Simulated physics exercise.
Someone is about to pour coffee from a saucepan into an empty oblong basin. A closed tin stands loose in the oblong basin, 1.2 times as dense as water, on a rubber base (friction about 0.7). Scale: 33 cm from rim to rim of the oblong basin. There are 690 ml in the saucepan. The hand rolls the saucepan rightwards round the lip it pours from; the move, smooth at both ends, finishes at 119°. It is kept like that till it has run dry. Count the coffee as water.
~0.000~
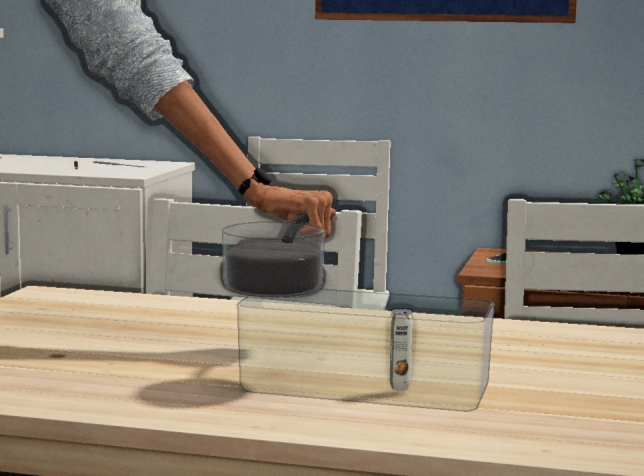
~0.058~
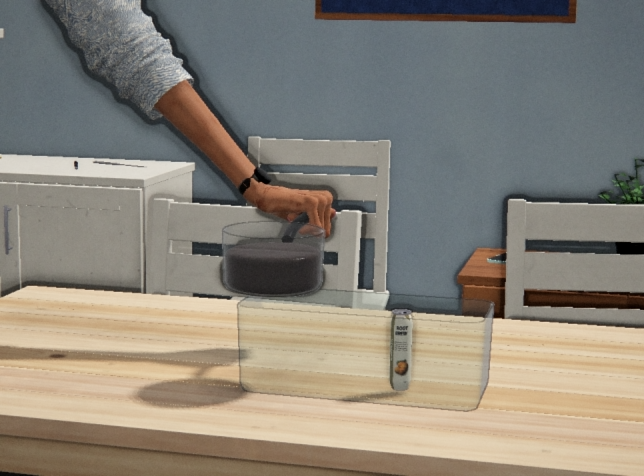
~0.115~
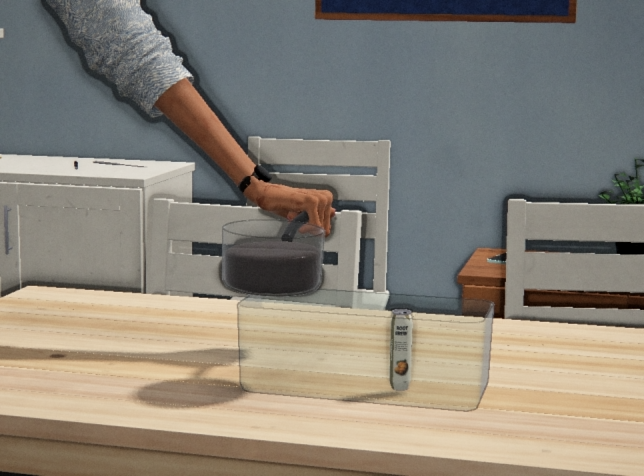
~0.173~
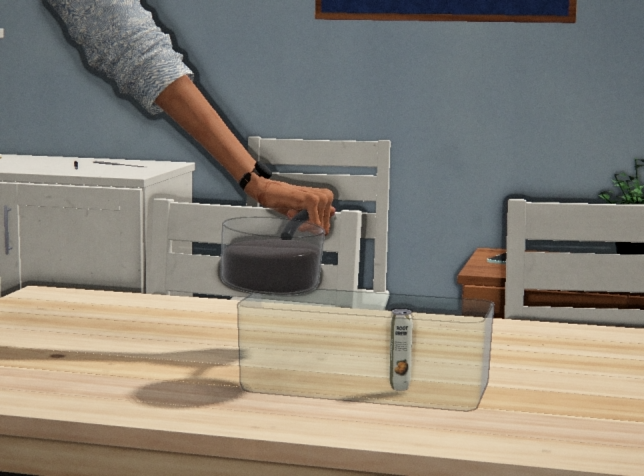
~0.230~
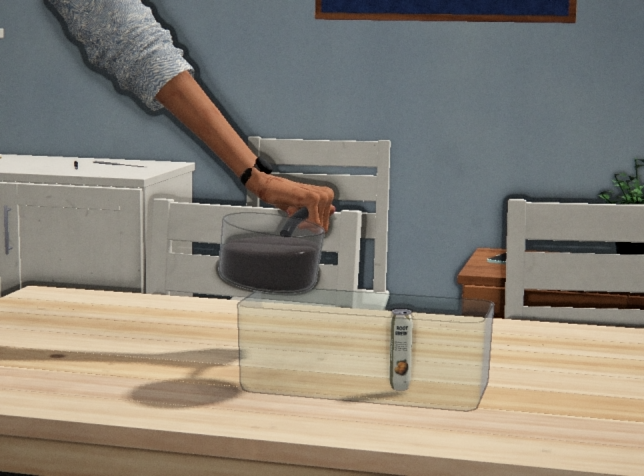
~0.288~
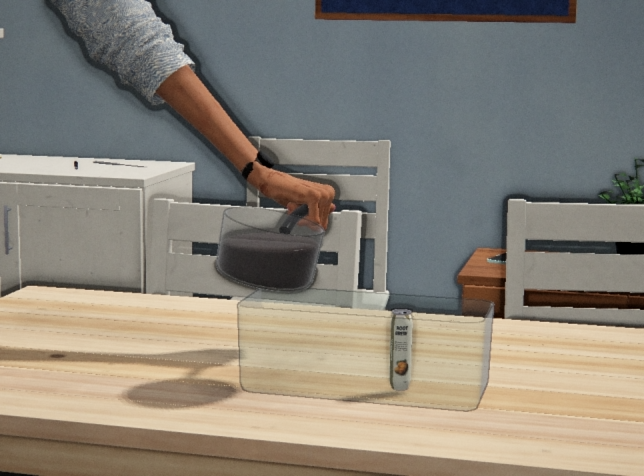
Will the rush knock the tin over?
The tin topples.
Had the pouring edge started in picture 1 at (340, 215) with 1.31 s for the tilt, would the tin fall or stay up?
Then it stays up.
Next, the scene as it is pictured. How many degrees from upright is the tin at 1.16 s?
It is at some 25°.
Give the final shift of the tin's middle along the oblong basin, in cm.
About 6.0 cm.
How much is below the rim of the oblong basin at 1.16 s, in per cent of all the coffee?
Near 76 in a hundred.
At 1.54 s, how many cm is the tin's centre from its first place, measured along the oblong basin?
About 6 cm.
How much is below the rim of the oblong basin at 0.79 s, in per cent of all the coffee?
Some 6 per cent.
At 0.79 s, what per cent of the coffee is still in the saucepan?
Some 70 per cent.
By 0.79 s the tilt is 67° and 70 per cent is still to pour; the tin stands where it began.
By 1.16 s the tilt is 107° and 9 per cent is still to pour; the tin leans 25°.
By 1.54 s the tilt is 119° and 0 per cent is still to pour; the tin lies on its side.
By 1.96 s the tilt is 119° and 0 per cent is still to pour; the tin lies on its side.
At rest the tin lies on its side.
